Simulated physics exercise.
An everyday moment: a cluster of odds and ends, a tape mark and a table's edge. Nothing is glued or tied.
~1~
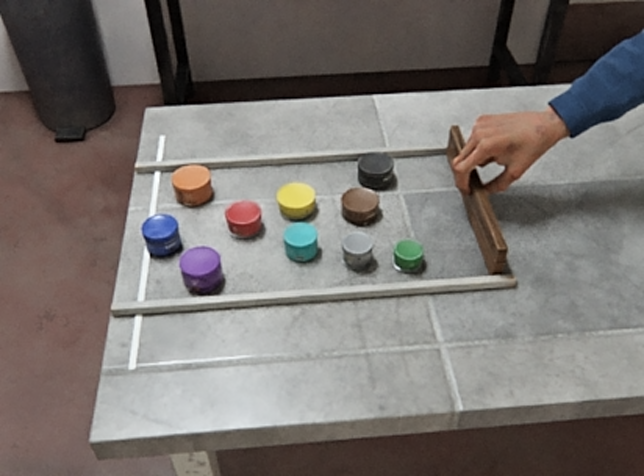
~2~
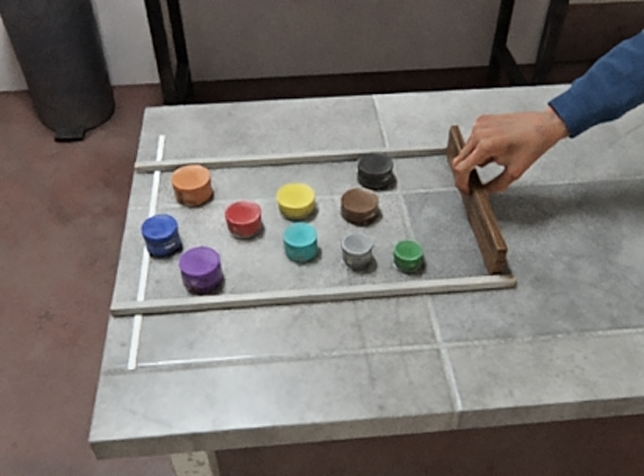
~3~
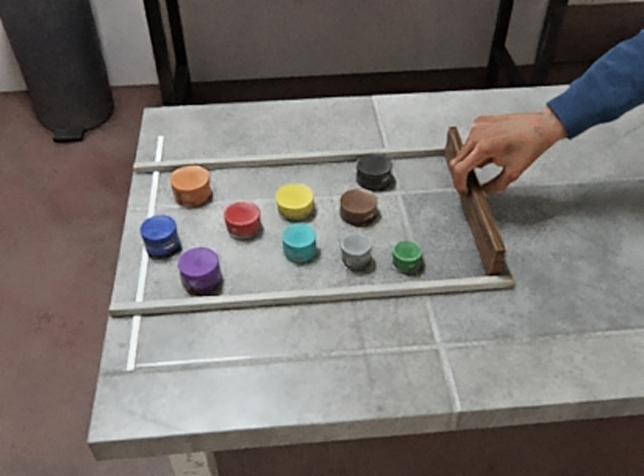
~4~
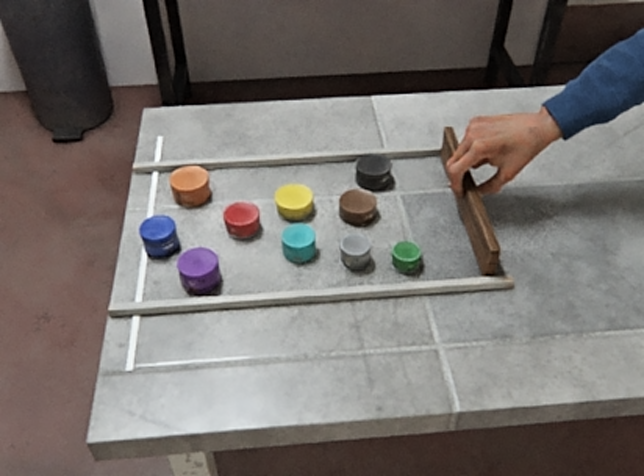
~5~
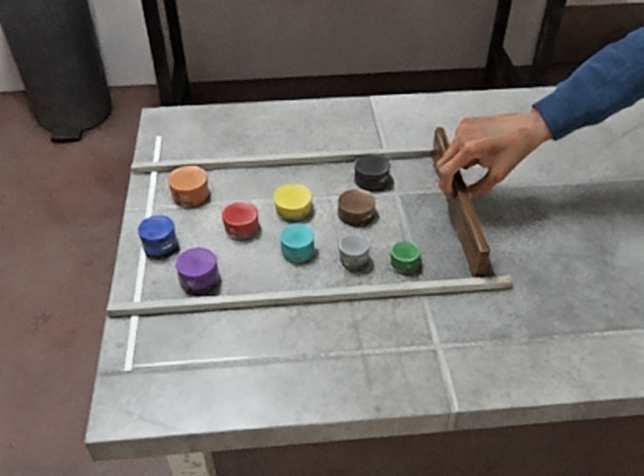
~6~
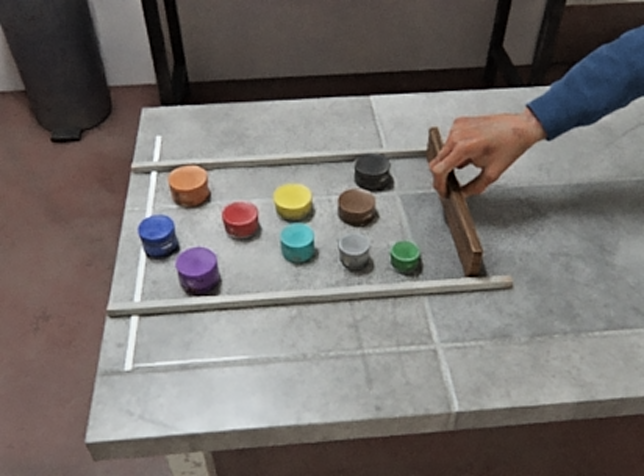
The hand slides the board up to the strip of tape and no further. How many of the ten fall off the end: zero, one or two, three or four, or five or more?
The number that fall off is five or more.
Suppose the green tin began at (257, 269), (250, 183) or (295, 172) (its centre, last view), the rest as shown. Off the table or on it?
In turn it survives; tumbles off; holds on.
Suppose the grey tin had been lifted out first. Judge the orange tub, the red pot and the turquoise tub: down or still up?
The orange tub drops off, the red pot falls, the turquoise tub holds on.
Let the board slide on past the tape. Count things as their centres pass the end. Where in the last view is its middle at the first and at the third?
About (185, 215), then (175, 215).
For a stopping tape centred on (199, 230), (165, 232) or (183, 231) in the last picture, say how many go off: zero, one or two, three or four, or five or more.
For each place: Zero; three or four; one or two.
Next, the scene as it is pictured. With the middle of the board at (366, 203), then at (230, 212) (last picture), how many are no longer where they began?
By then 4, and 10.
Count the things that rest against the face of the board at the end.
The number is 4.
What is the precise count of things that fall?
Exactly 6.
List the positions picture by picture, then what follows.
Blue tub (162, 235); orange tub (193, 185); purple tub (202, 270); board (473, 196); tape (150, 233), in the first picture.
Orange tub (192, 185); black tub (375, 171), in the second picture.
Purple tub (200, 270); turquoise tub (299, 243), in the third picture.
Blue tub (160, 236); brown tub (358, 207), in the fourth picture.
Orange tub (189, 186); yellow pot (293, 203), in the fifth picture.
Blue tub (158, 236); orange tub (189, 186); purple tub (198, 270); board (451, 198); tape (146, 233), in the sixth picture.
Soon after, none off yet; blue tub at rest near (158, 236); orange tub at rest near (189, 186); purple tub at rest near (198, 270).
After that, none off yet; blue tub at rest near (155, 237); orange tub displaced a little near (170, 183); purple tub moving near (194, 270).
In the end, the number that fall off is five or more; gone, turquoise tub, yellow pot, red pot, purple tub, orange tub and blue tub.
